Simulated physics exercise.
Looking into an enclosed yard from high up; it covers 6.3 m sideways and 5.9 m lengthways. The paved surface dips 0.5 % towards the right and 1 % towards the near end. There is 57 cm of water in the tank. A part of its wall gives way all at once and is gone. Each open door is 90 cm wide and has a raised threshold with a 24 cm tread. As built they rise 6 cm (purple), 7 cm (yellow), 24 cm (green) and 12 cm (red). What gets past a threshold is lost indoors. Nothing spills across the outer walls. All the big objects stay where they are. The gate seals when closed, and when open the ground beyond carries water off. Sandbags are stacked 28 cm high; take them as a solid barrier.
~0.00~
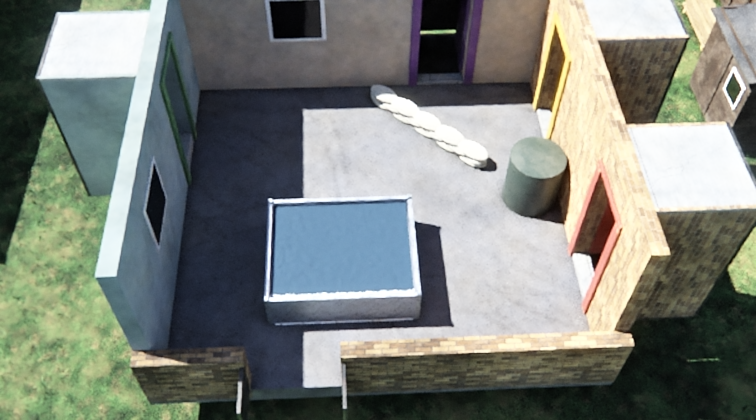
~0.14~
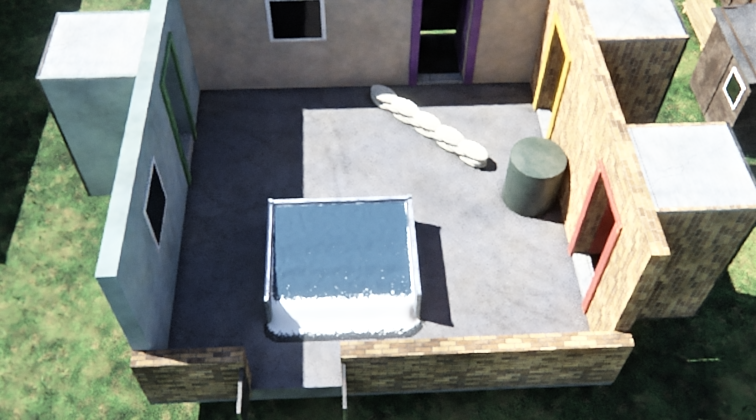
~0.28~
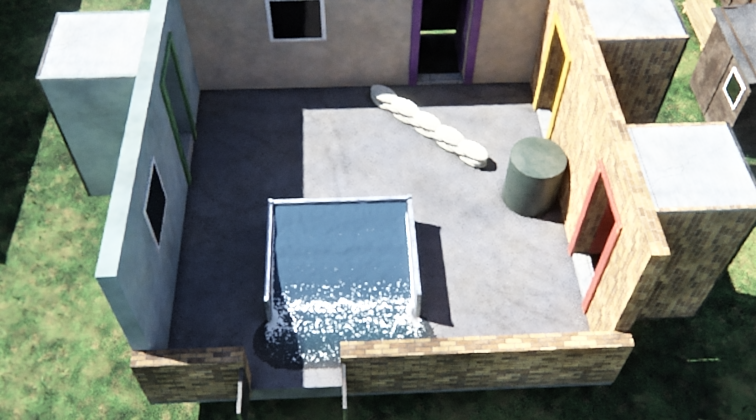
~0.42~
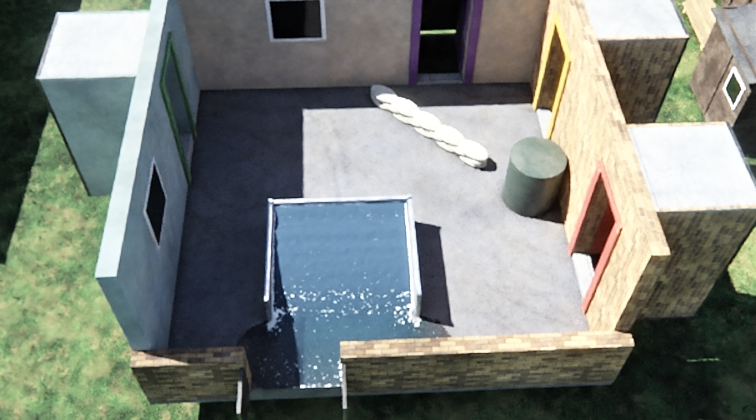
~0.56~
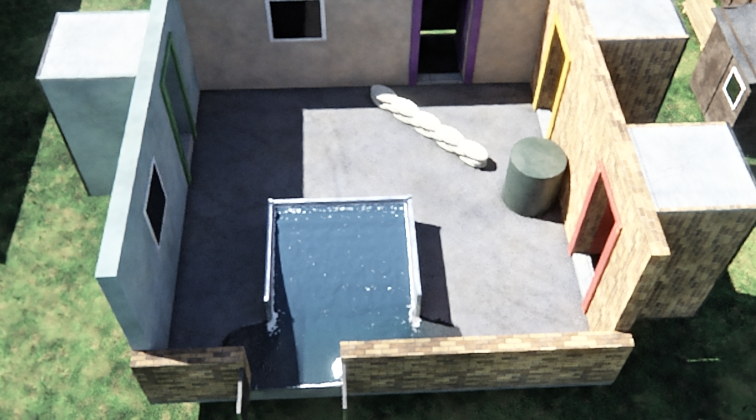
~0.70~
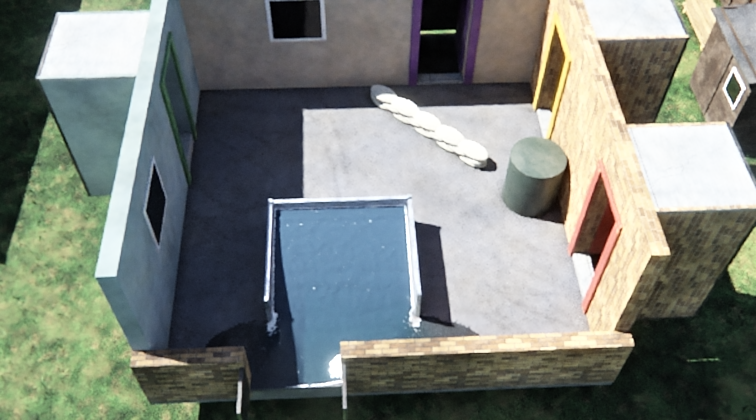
Water in a square tank inside a walled yard burst out through the tank's near side, foamed white across the paving, then spread dark and calmer toward the gap in the low brick wall.
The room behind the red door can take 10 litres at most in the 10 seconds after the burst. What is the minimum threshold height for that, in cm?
Close to 14 cm is just enough.
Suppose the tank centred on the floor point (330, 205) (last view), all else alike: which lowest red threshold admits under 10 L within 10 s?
Some 11.5 cm.
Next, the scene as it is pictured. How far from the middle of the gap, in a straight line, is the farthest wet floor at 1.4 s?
About 3.6 m.
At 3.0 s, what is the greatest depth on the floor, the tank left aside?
Up to some 25 cm.
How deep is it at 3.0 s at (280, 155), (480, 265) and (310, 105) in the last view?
About 0, 1 and 0 cm.
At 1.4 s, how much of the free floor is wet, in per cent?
Some 15 per cent of it.
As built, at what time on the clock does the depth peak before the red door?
At about 2.4 s.
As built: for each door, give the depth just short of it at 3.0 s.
Depths in cm: Purple 0, yellow 0, green 0, red 17.
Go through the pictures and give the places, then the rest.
The tank at (342, 249) is whole and still, 57 cm deep; the red door at (592, 243) is dry, in the first frame.
Water pours out at (344, 312) and has run 0.3 m, to (276, 336); about 8 cm deep outside, 57 cm at the back, in the second frame.
Water pours out at (344, 313) and has run 0.7 m, to a hidden place; about 10 cm deep outside, 57 cm at the back, in the third frame.
The front is at a hidden place, 1.1 m from the gap at (344, 313); 2.5 m2 of floor is wet, 54 cm left at the back, in the fourth frame.
Water pours out at (344, 313) and has run 1.1 m, to a hidden place; about 12 cm deep outside, 48 cm at the back, in the fifth frame.
Water pours out at (344, 313) and has run 1.2 m, to a hidden place; about 14 cm deep outside, 49 cm at the back; the red door at (592, 243), 3.7 m from the gap, is still 2.1 m from the nearest water, in the sixth frame.
After 1.4 s water covers 15 % of the floor, deepest (41 cm) near (378, 369); it has not reached the red door.
After 3.0 s water covers 25 % of the floor, deepest (25 cm) near (552, 214); 17 cm at the red door, 11 litres in over its 12 cm threshold.
After 10.0 s water covers 80 % of the floor, deepest (8 cm) near (574, 361); 6 cm at the red door, 20 litres in over its 12 cm threshold.
At the red door as built, the water arrived by 1.9 s and peaked near 18 cm at 2.4 s.
Run again over the same 10 s with other heights there, 17 litres in over 12.5 cm, 3 litres over 16.5 cm. The limit of 10 litres is kept from about 14 cm up.
